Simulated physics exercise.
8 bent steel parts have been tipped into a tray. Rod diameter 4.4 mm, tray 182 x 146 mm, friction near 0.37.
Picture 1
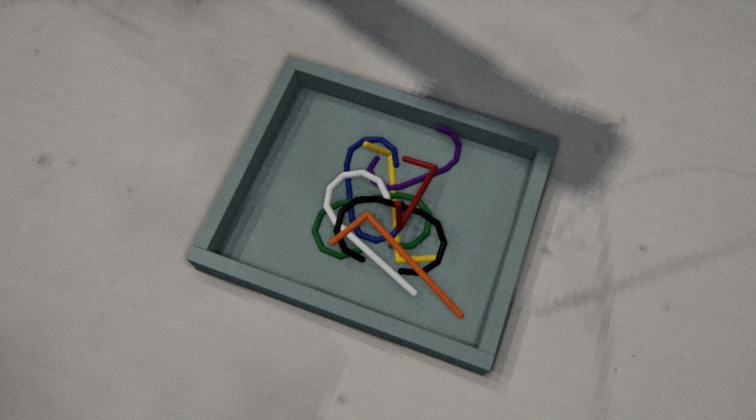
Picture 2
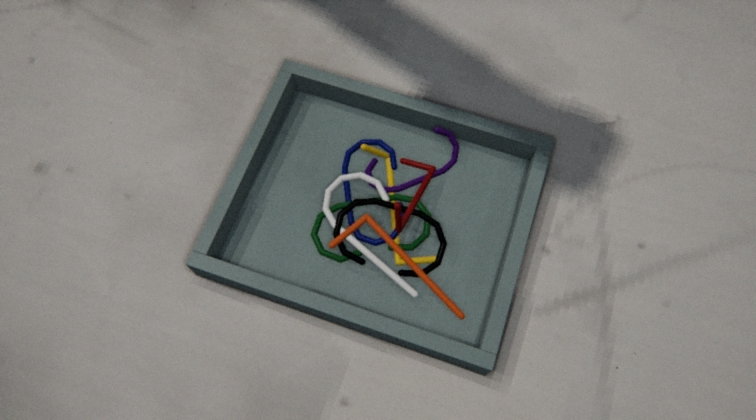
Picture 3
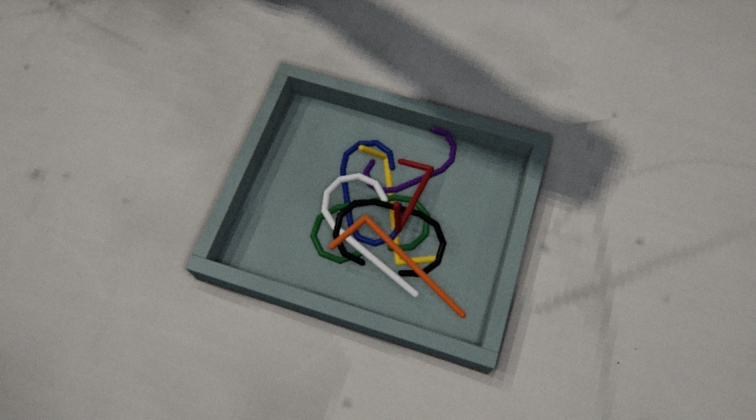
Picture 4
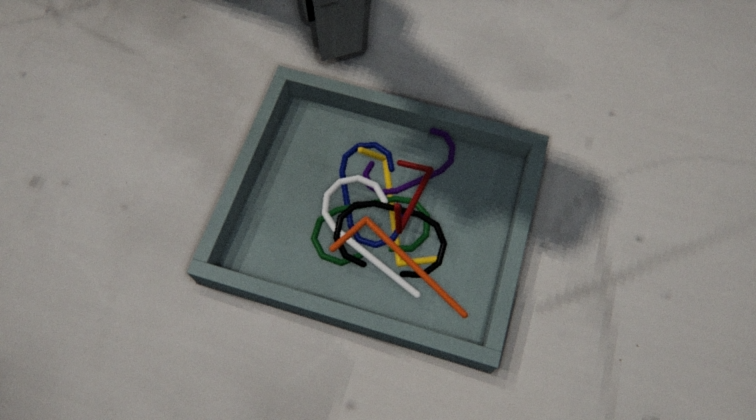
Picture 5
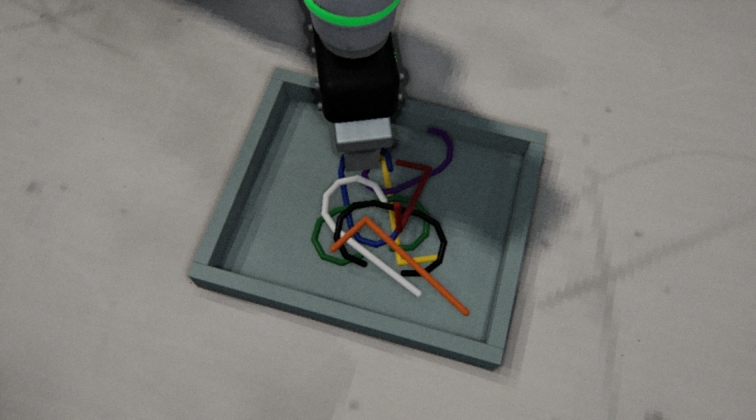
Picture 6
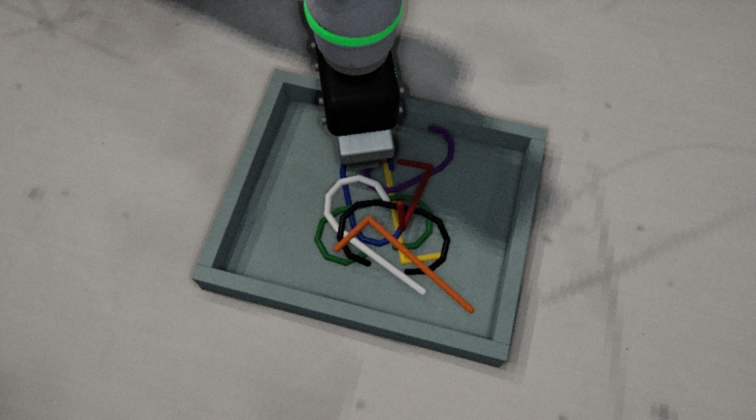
In the video, bent rods of various colours lie tangled in a grey-green tray on a pale surface, while a robotic gripper enters from the top, lowers over the tray's upper part and closes on the yellow rod.
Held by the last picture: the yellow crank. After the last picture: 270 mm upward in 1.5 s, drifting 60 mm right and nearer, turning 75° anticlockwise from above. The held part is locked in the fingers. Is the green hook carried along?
Green hook: Hangs on.
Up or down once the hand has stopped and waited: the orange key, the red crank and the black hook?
Orange key down, red crank stays behind, black hook down.
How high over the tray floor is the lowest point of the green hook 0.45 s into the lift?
About 0 mm.
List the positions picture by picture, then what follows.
The first frame shows fingers out of view, 220 mm above the grip; green hook from (360, 250) to (391, 246), passing under white hook, under black hook; yellow crank from (366, 145) to (435, 258), passing under blue hook, over purple hook, under black hook.
The second frame shows fingers out of view, 220 mm above the grip; blue hook from (394, 167) to (400, 205), passing over yellow crank, under black hook, under orange key; yellow crank from (364, 147) to (435, 259), passing under blue hook, over purple hook, under black hook.
The third frame shows fingers out of view, 206 mm above the grip; red crank from (401, 161) to (397, 206), passing over yellow crank, over blue hook, over purple hook; white hook from (385, 200) to (416, 294), passing over purple hook, over green hook, under orange key.
The fourth frame shows fingers (332, 18) 110 mm above the grip; green hook from (361, 255) to (392, 249), passing under white hook, under black hook; purple hook from (372, 164) to (433, 131), passing under yellow crank, under white hook, under red crank.
The fifth frame shows fingers (359, 140) 14 mm above the grip; orange key from (333, 249) to (466, 313), passing over yellow crank, over blue hook, over white hook; black hook from (364, 264) to (404, 273), passing over yellow crank, over blue hook, over green hook.
The sixth frame shows fingers (361, 151) closed on the yellow crank; green hook from (365, 255) to (395, 247); yellow crank from (361, 150) to (440, 256).
Then, 0.45 s into the lift, lowest point more than 20 mm over the tray floor, yellow crank 57 mm.
Then, 0.83 s into the lift, lowest point more than 20 mm over the tray floor, yellow crank 158 mm, purple hook 97 mm, blue hook 92 mm, green hook 24 mm.
Then, 1.50 s into the lift, lowest point more than 20 mm over the tray floor, yellow crank 272 mm, purple hook 213 mm, blue hook 200 mm, green hook 127 mm, white hook 40 mm.
Finally, hanging yellow crank 272 mm, purple hook 212 mm, blue hook 200 mm, green hook 126 mm; the other 4 are down.
